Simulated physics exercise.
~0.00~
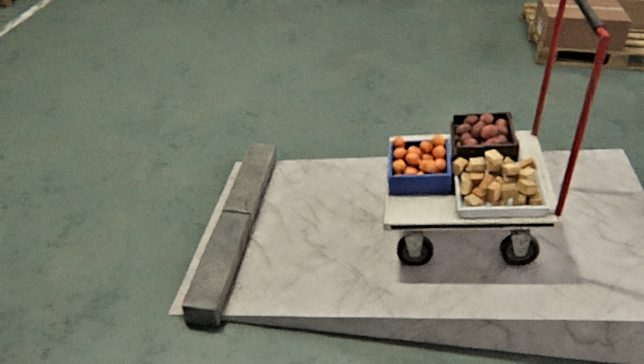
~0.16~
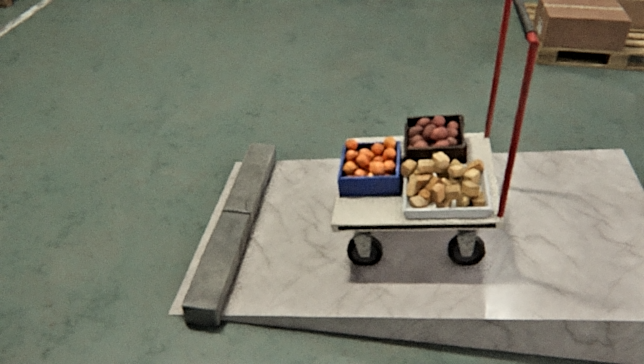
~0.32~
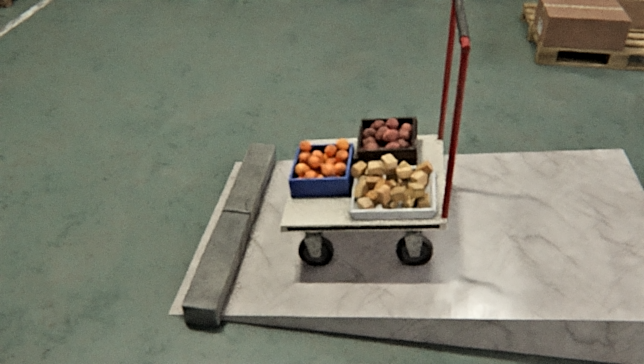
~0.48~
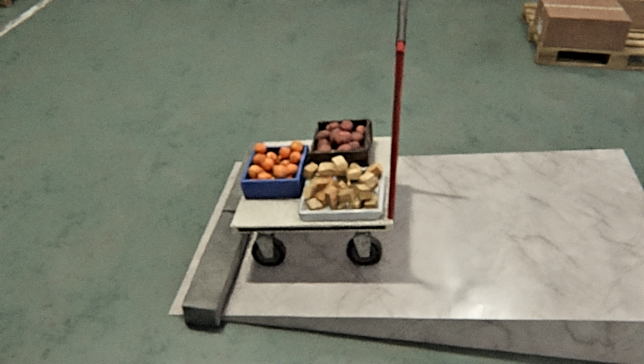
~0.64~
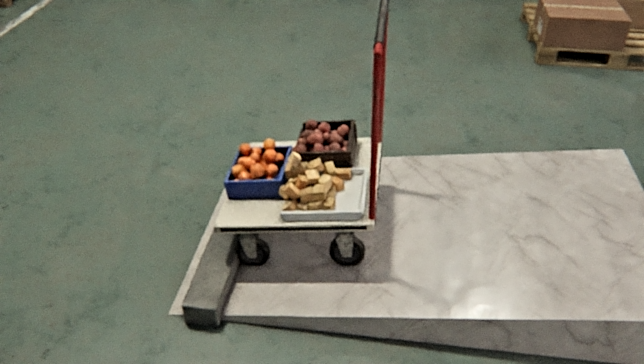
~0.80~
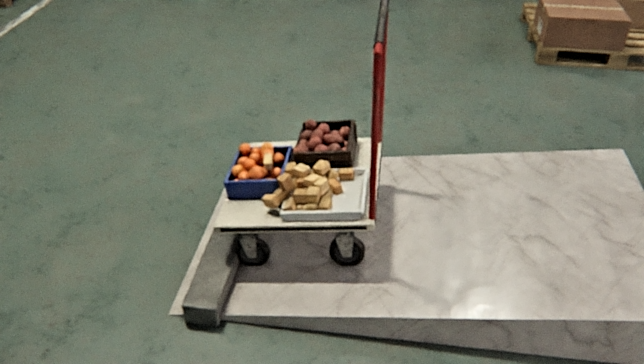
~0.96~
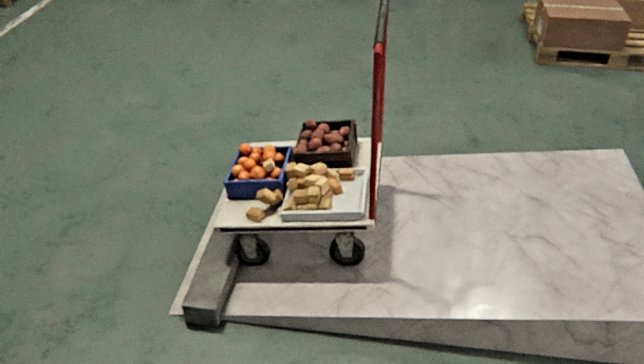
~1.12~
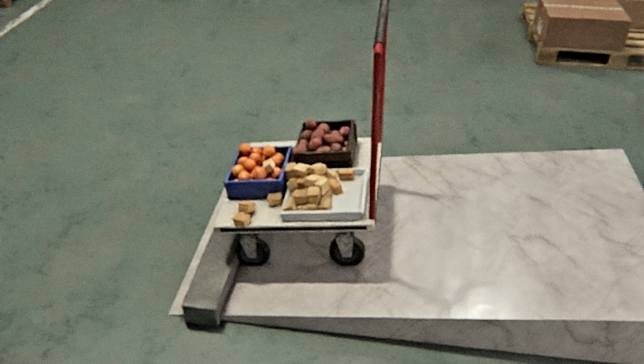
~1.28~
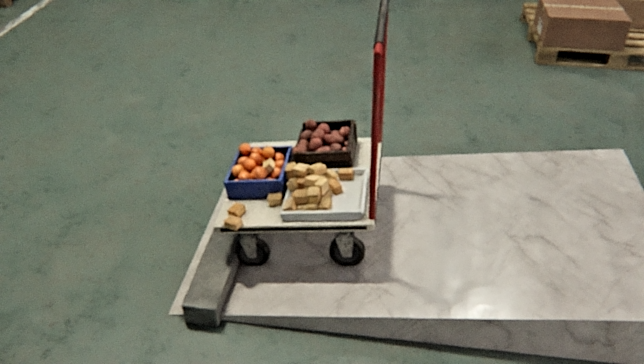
In a warehouse with a green floor, a flat cart carrying boxes of oranges, red potatoes and wood offcuts rolled left down a ramp and stopped at a beam, and several offcuts slid out of the white box, coming to rest on the cart.
